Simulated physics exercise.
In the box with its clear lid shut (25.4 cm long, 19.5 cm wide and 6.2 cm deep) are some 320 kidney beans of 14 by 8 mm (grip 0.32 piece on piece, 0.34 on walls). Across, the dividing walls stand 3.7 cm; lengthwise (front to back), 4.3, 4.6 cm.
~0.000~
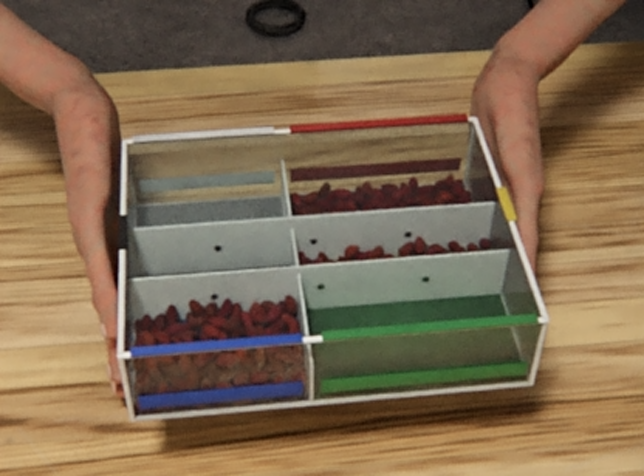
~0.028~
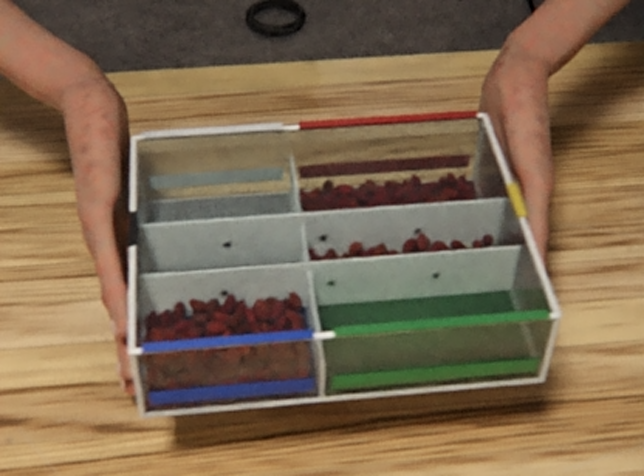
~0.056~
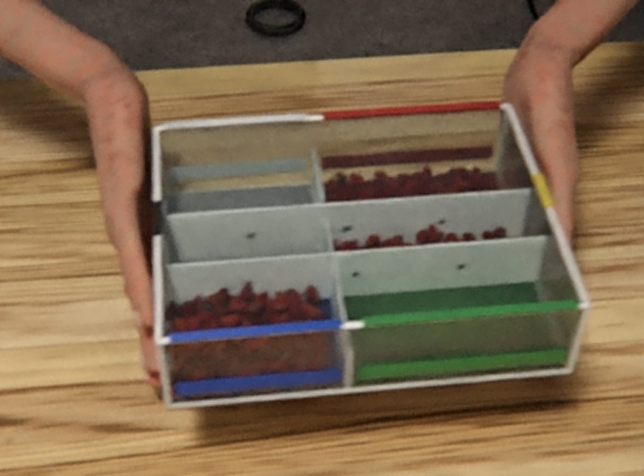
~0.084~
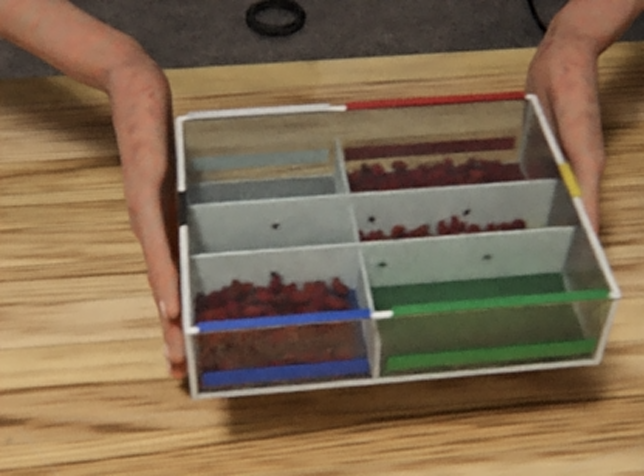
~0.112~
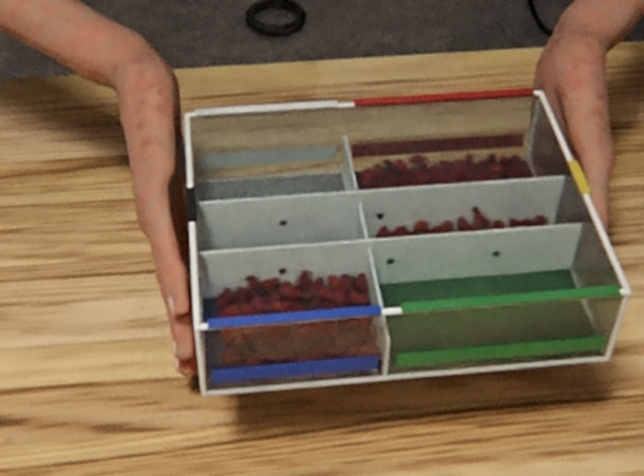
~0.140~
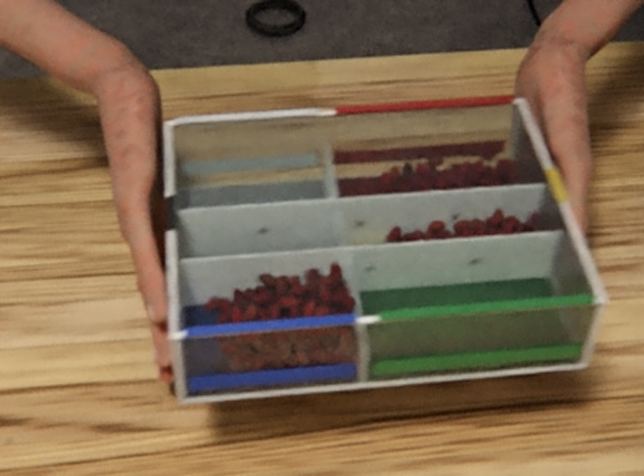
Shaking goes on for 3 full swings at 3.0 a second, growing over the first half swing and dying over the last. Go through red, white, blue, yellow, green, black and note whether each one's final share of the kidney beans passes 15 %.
Red passes it, white stays at or below it, blue passes it, yellow passes it, green passes it, black stays at or below it.
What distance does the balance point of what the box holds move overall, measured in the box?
Displacement: Some 4.5 cm.
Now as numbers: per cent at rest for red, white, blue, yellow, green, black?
Red 30, white 0, blue 20, yellow 25, green 30, black 0 per cent.
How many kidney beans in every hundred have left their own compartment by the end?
Around 30 in a hundred.
After 0.44 s, tilt 0 degrees; red 25 %, blue 40 %, yellow 25 %, green 5 %; middle of all pieces near (476, 234).
Then, at 0.70 s, tilt 0 degrees; red 25 %, blue 30 %, yellow 20 %, green 20 %; middle of all pieces near (358, 260).
After 0.93 s, tilt 0 degrees; red 30 %, blue 20 %, yellow 25 %, green 30 %; middle of all pieces near (277, 306).
Then, at 1.15 s, tilt 0 degrees; red 30 %, blue 20 %, yellow 25 %, green 30 %; middle of all pieces near (373, 288).
At rest (1.7 s), red 30 %, white 0 %, blue 20 %, yellow 25 %, green 30 %, black 0 %.
